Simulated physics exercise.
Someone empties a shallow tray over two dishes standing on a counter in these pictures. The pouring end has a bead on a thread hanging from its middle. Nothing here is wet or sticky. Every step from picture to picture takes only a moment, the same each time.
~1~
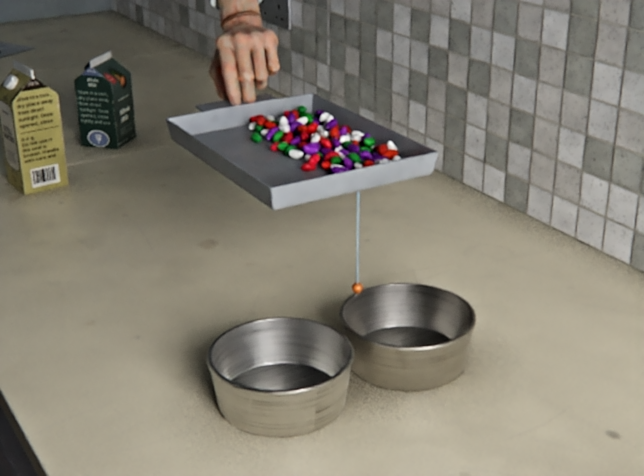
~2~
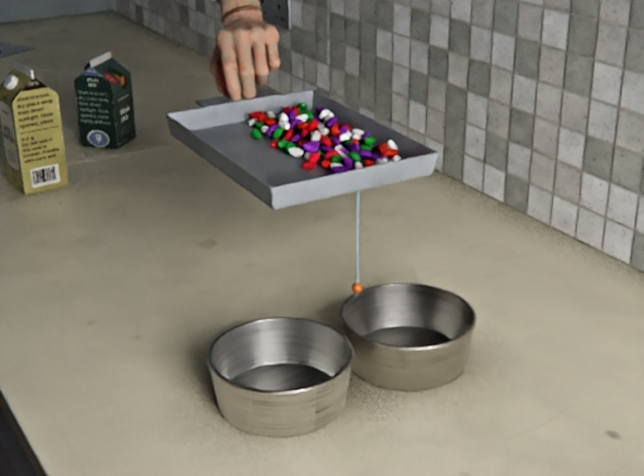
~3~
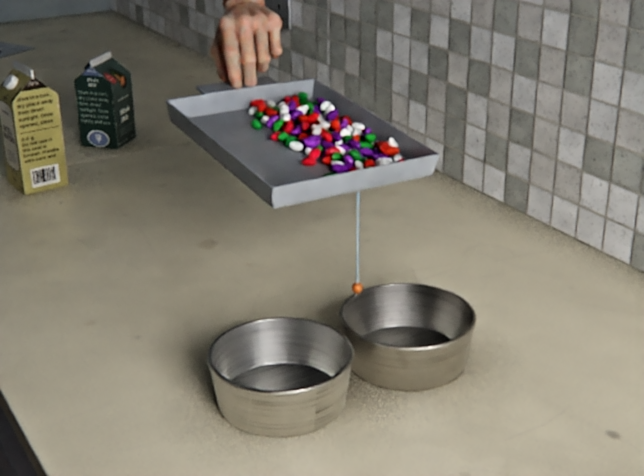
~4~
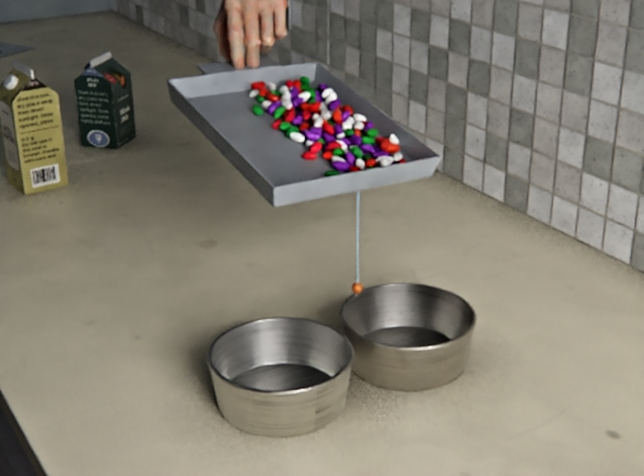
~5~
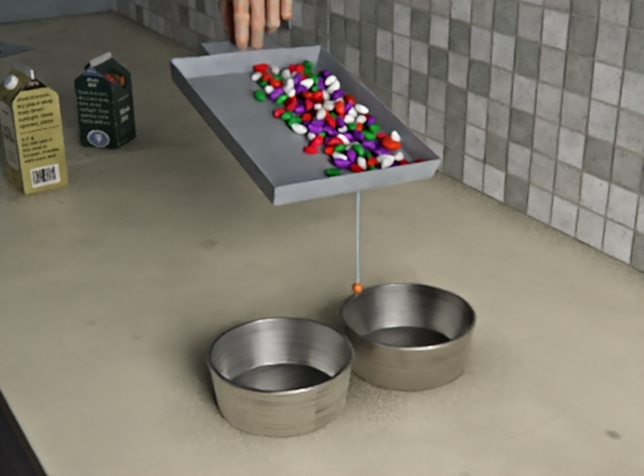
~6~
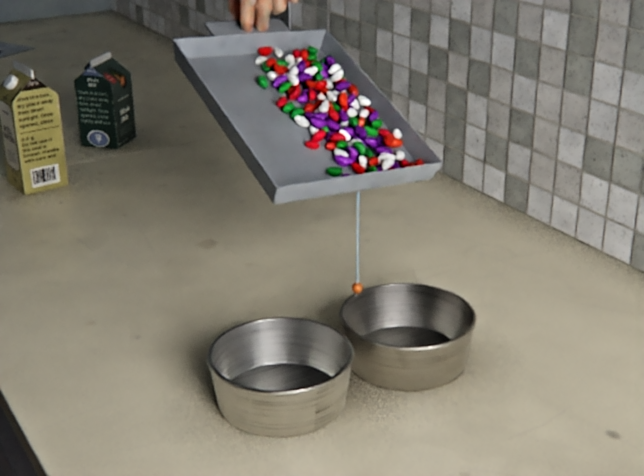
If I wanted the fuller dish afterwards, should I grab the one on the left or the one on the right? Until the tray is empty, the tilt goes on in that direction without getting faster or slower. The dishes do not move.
Grab the right one.
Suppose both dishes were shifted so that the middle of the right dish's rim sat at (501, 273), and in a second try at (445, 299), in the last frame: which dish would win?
In order of the tries: The dish on the left side, then the dish on the right side.
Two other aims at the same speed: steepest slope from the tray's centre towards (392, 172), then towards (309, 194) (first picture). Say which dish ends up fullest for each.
Try 1: The right-side dish; try 2: The left-side dish.
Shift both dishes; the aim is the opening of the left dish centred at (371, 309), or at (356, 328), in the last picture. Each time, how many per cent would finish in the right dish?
About 10 per cent, then about 40 per cent.
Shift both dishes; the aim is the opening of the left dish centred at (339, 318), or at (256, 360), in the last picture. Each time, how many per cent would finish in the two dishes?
In order: 60 per cent and 60 per cent.
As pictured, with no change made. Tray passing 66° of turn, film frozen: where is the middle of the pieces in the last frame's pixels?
Around (384, 134).
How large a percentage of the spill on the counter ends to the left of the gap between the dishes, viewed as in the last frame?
Left share: Some 10 per cent.
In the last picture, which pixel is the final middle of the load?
Near (420, 357), more or less.
Shortly afterwards, tray tipped steeply; all but a few on the tray; only a few in the air.
Next, tray tipped past a quarter turn; near half on the tray; near a quarter in the right dish; a little outside both; a little in the air.
Some moments later, tray tipped past a quarter turn; only a few in the left dish; the bulk in the right dish; near a quarter outside both.
In the end, tray tipped past a quarter turn; only a few in the left dish; the bulk in the right dish; near a quarter outside both.
